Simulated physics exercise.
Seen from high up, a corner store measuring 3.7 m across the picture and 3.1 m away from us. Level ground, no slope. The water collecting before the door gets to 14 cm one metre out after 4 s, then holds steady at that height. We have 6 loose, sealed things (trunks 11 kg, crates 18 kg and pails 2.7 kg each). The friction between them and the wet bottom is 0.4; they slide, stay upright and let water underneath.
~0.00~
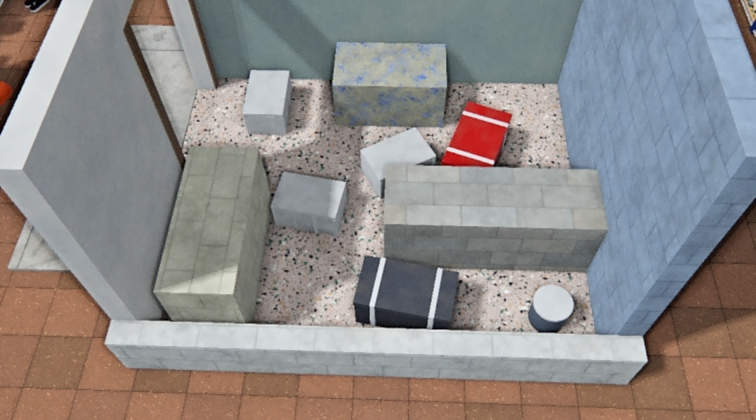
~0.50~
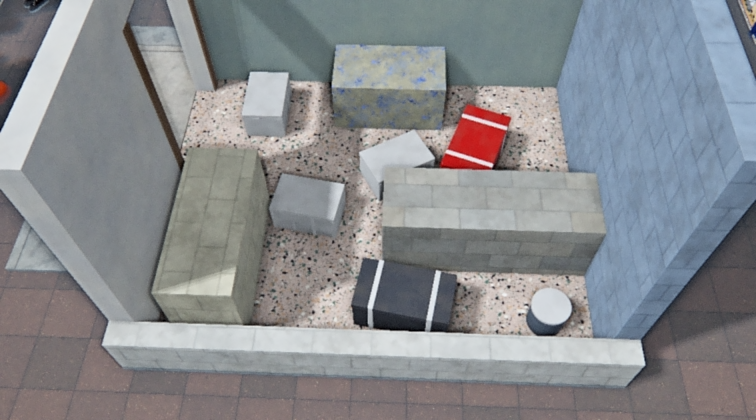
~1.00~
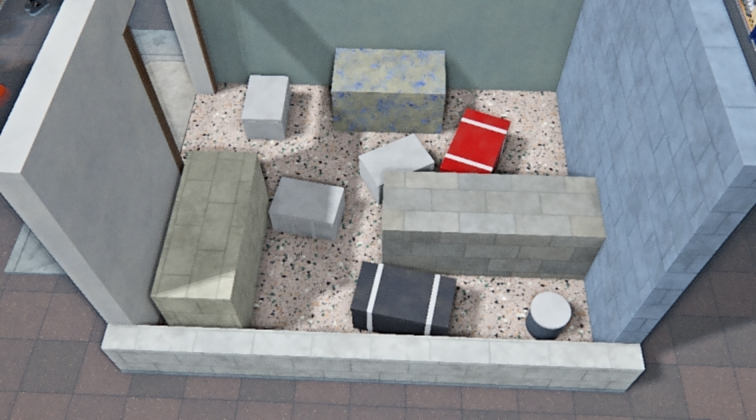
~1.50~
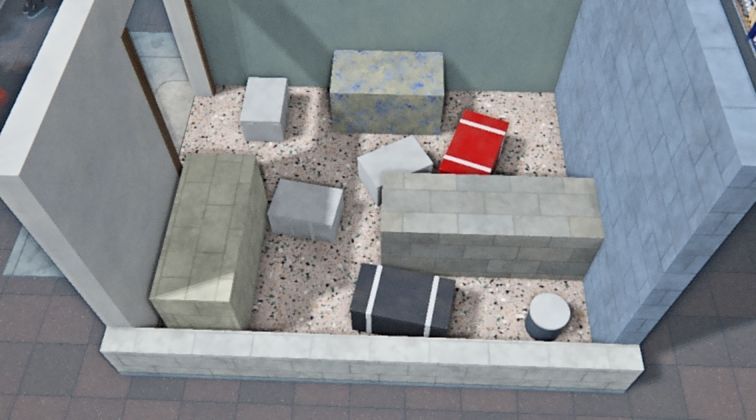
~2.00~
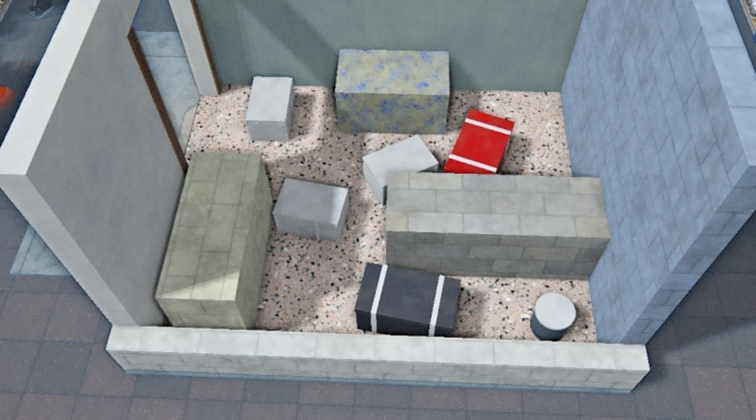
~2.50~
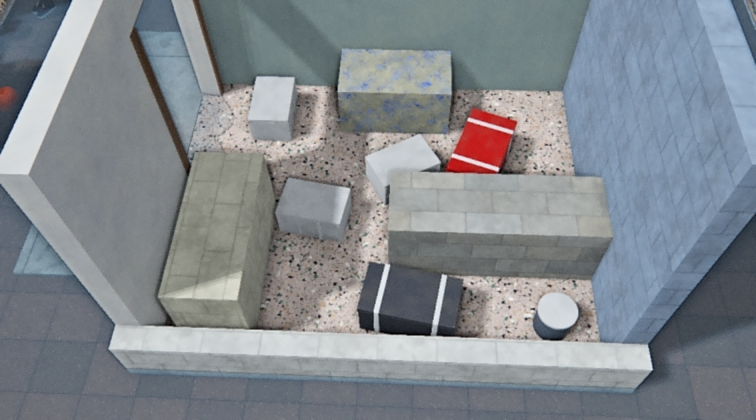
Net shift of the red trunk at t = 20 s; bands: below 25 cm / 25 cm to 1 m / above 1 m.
It shifts a modest distance.
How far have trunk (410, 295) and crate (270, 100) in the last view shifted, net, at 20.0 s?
Respectively 80 and 250 cm.
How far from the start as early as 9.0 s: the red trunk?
60 cm or so by then.
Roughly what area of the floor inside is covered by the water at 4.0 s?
Roughly 1.5 m2.
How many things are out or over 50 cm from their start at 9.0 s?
3 in all.
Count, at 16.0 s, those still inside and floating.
6 at that moment.
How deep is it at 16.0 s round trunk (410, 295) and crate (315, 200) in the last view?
11 and 12 cm.
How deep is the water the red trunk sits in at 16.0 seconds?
Somewhere close to 15 cm.
After 4.0 s the red trunk is near (483, 144), 0.0 m from its start, aground; 0 afloat.
After 9.0 s the red trunk is near (544, 156), 0.6 m from its start, afloat; 1 afloat.
After 16.0 s the red trunk is near (511, 102), 0.5 m from its start, afloat; 6 afloat.
After 20.0 s the red trunk is near (500, 91), 0.6 m from its start, afloat; 6 afloat.
